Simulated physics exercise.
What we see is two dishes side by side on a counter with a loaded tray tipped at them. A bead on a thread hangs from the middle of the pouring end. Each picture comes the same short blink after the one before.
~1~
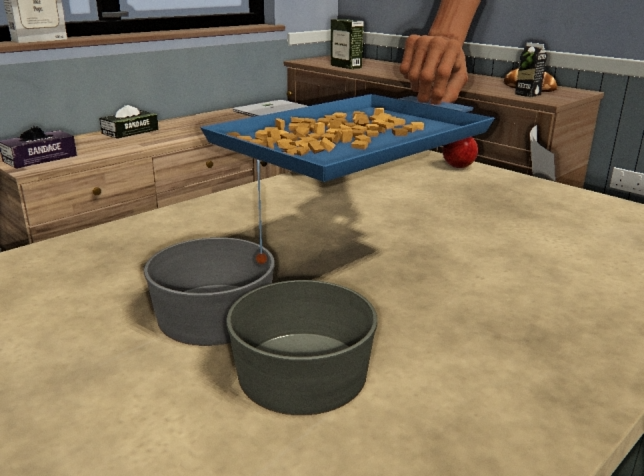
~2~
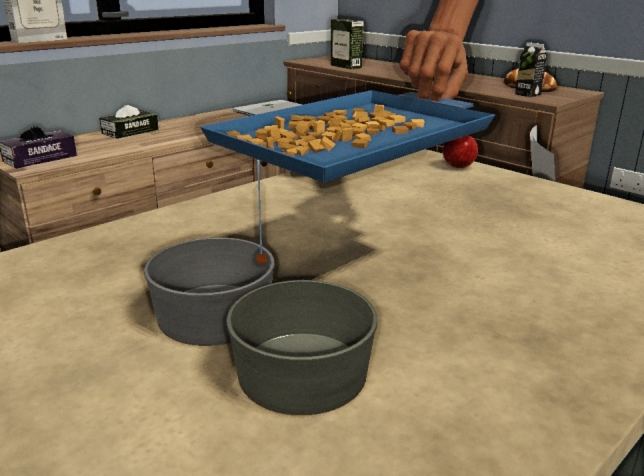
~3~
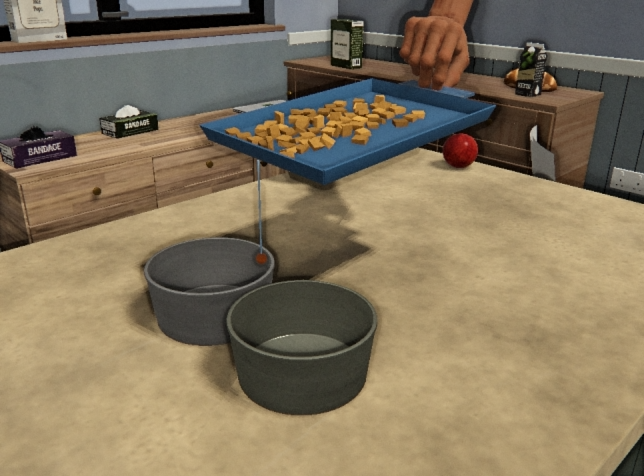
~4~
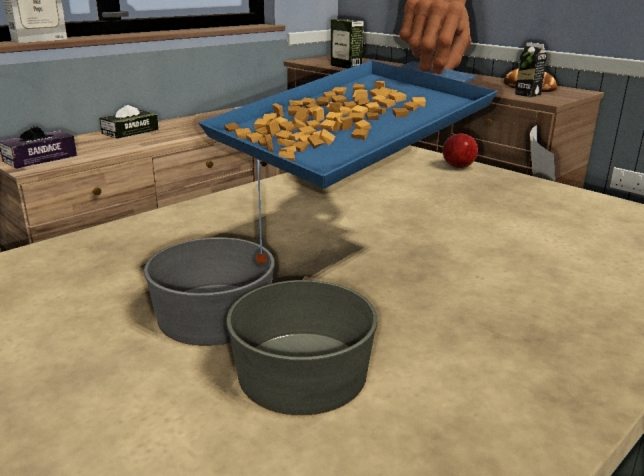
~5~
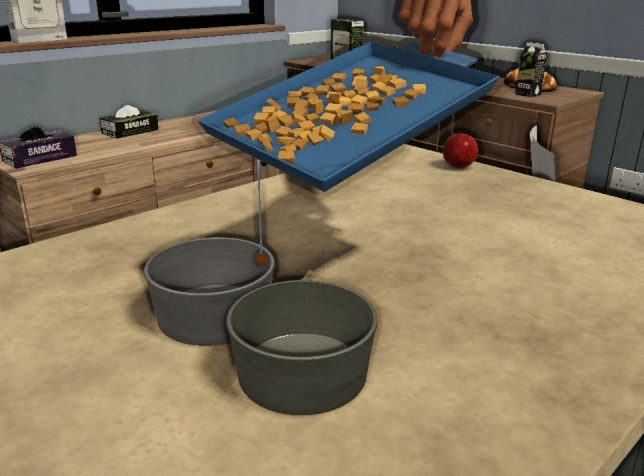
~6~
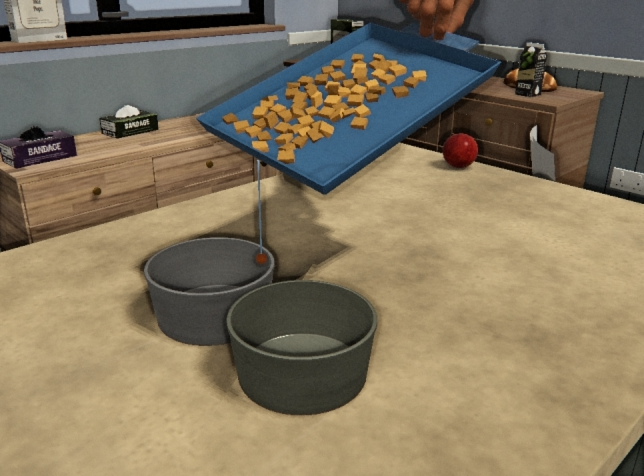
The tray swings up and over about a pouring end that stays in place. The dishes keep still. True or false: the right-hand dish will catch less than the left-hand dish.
False, the right-hand dish catches more.
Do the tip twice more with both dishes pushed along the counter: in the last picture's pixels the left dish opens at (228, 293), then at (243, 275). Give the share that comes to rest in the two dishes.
Try 1: Some 50 %; try 2: Some 90 %.
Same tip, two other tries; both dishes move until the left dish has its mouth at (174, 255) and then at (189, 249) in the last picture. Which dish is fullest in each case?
At the first place the right dish, at the second the right-hand dish.
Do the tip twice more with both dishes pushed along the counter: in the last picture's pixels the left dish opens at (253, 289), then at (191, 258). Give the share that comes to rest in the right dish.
Trial 1 around 20 percent, trial 2 around 100 percent.
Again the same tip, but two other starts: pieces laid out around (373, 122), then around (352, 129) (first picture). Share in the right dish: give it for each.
In order, 100 per cent then 100 per cent.
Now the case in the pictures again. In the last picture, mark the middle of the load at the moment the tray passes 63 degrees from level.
Somewhere near pixel (304, 165).
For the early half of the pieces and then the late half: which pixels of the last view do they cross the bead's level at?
At about (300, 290), then at (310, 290).
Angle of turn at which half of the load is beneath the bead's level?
It has tipped about 90 degrees.
Shortly afterwards, tray tipped steeply; the bulk on the tray; only a few in the right dish; a little in the air.
Next, tray tipped right over; a little on the tray; the bulk in the right dish; only a few in the left dish; only a few outside both; a little in the air.
Some moments later, tray tipped past a quarter turn; all but a few in the right dish; only a few in the left dish; only a few outside both.
In the end, tray tipped past a quarter turn; all but a few in the right dish; only a few in the left dish; only a few outside both.
